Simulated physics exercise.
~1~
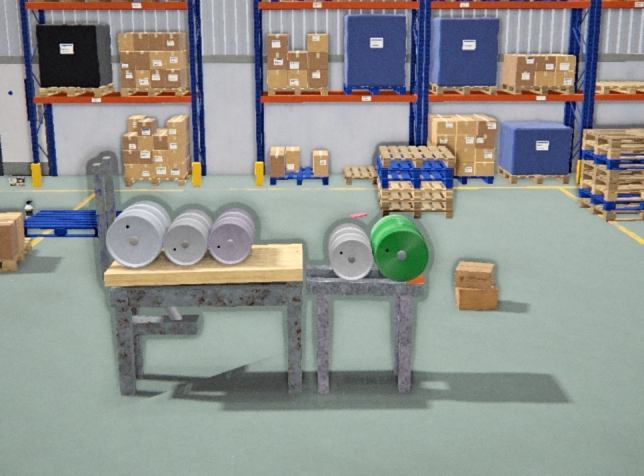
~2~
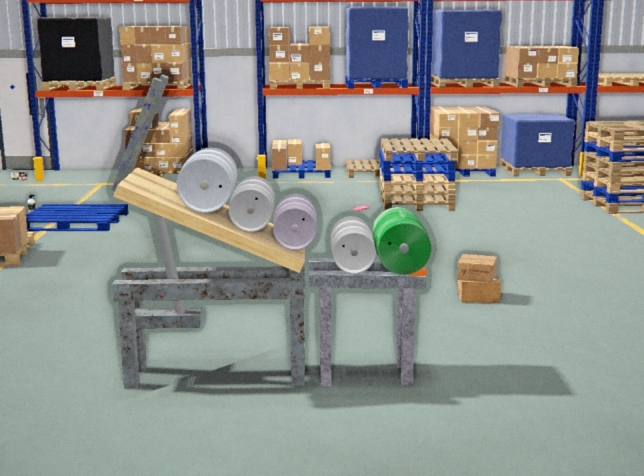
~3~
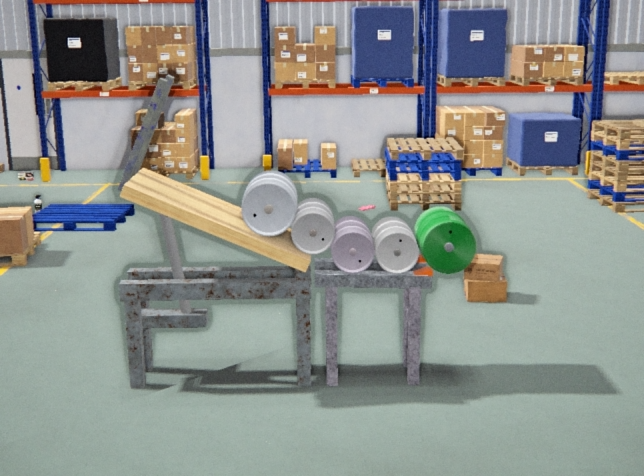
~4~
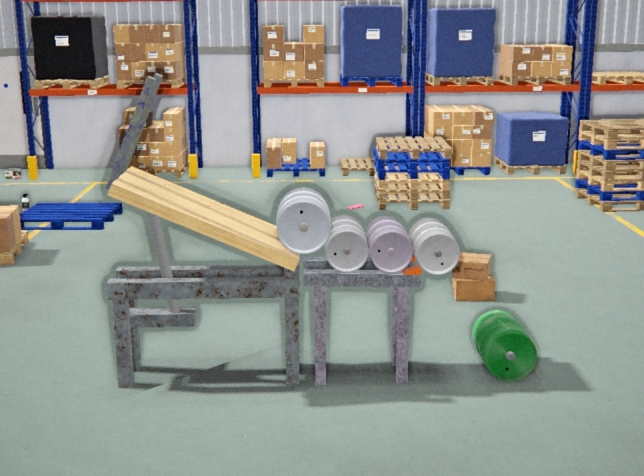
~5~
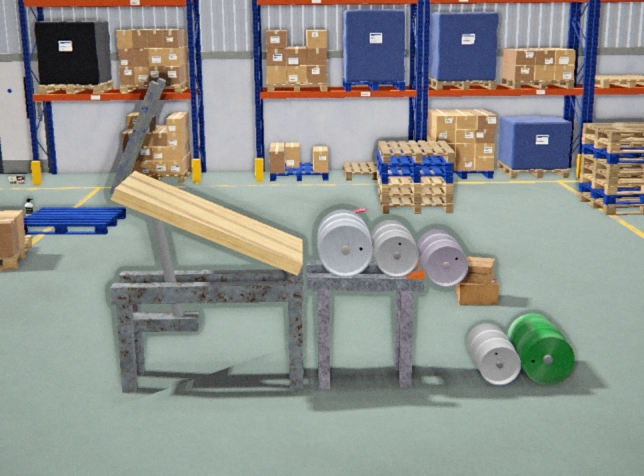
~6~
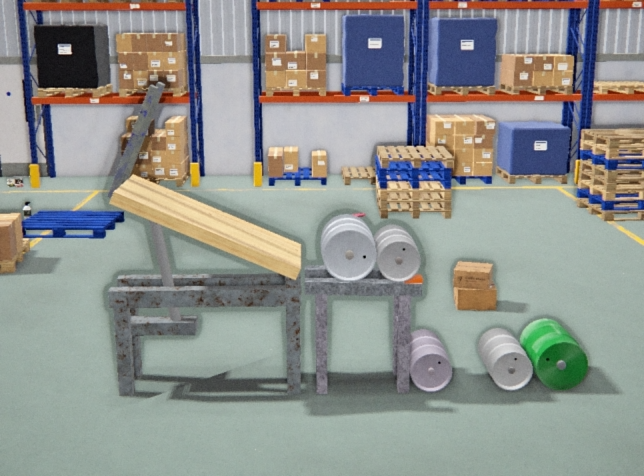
In a warehouse with blue and orange shelving stacked with boxes and pallets, a slightly swaying camera looks side-on at two grey metal stands. Three silvery kegs lie end-on on a wooden deck at left, while another silvery keg and a green one rest on the lower rack at right. The deck's left end tips up, and its kegs roll down to the right onto the rack. The green keg rolls over the end stop and drops to the floor, followed by two silvery ones. Finally, three kegs lie on the floor, the green one farthest right, and two silvery kegs remain on the rack.
